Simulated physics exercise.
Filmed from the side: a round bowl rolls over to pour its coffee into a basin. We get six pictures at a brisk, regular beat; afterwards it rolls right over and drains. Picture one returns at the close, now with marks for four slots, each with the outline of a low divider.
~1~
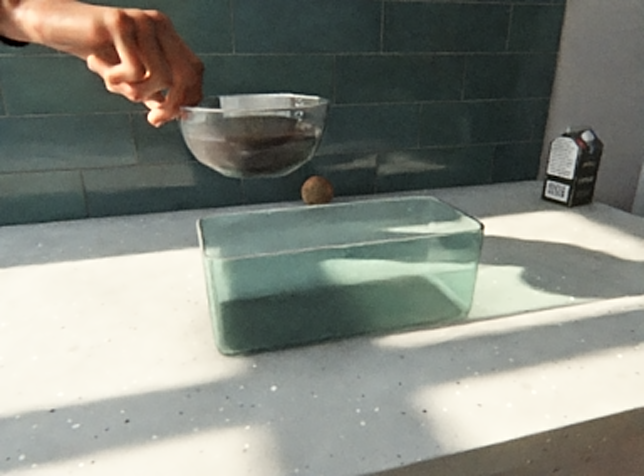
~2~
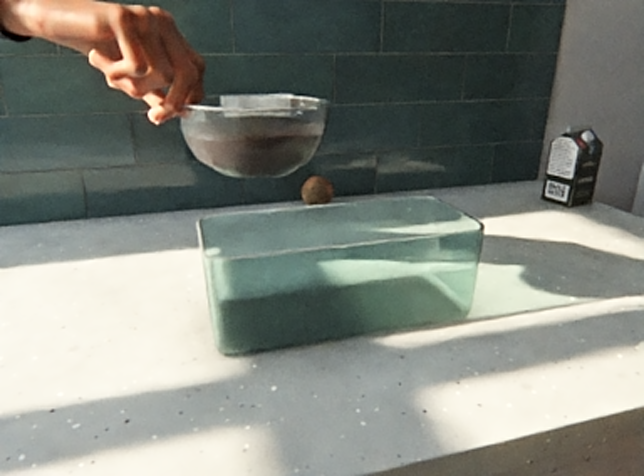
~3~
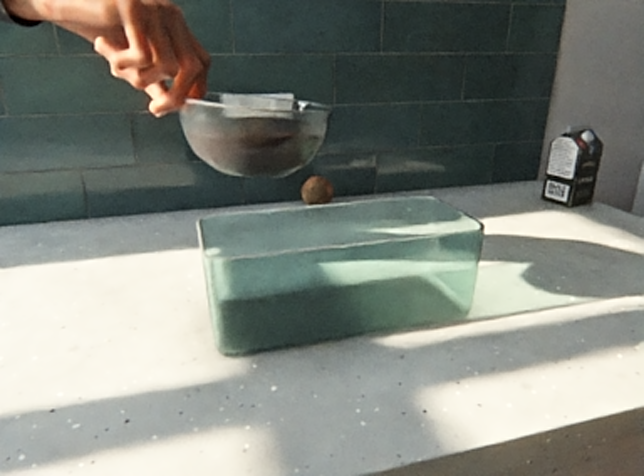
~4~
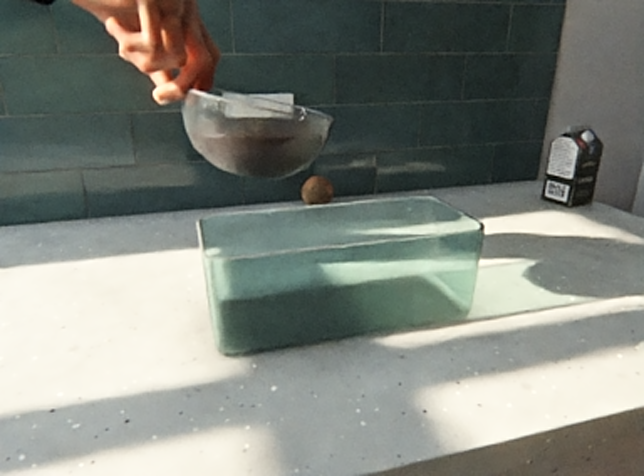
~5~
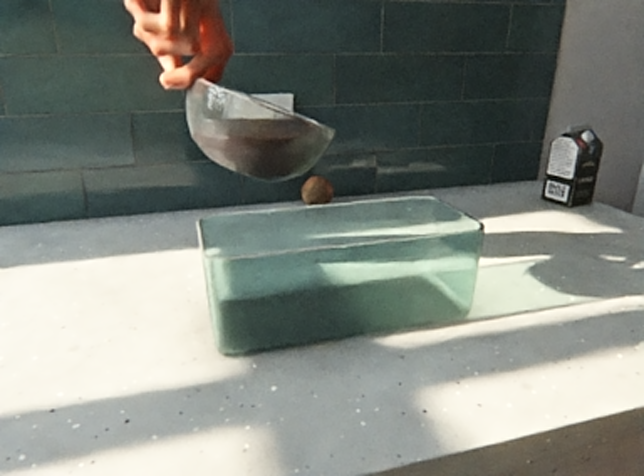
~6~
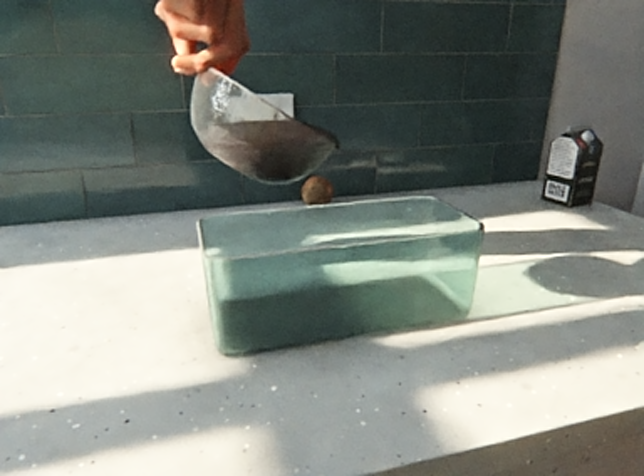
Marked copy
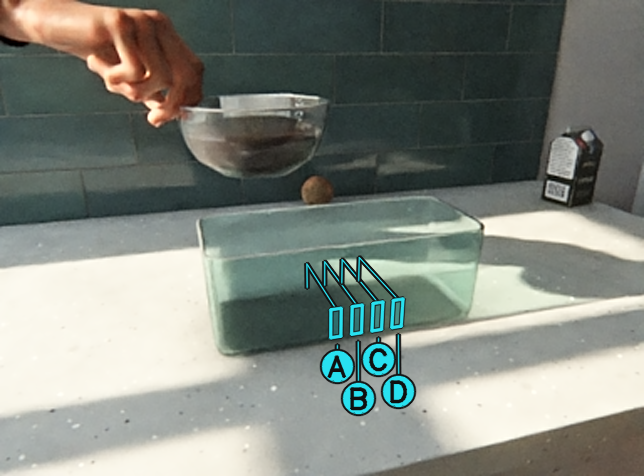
Hand tilting a clear glass bowl of dark liquid above a rectangular glass basin on a sunlit speckled counter.
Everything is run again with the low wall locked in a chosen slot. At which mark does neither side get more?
Slot C does it best.
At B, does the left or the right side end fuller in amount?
The right one.
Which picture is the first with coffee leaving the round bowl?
Picture 6.
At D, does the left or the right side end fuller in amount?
More ends on the left.
On the marked copy, A at (337, 345); B at (358, 341); C at (378, 338); D at (398, 334).
If A is chosen, about 14 % ends left of the wall and 85 % right of it.
If B is chosen, about 27 % ends left of the wall and 72 % right of it.
If C is chosen, about 49 % ends left of the wall and 50 % right of it.
If D is chosen, about 81 % ends left of the wall and 18 % right of it.
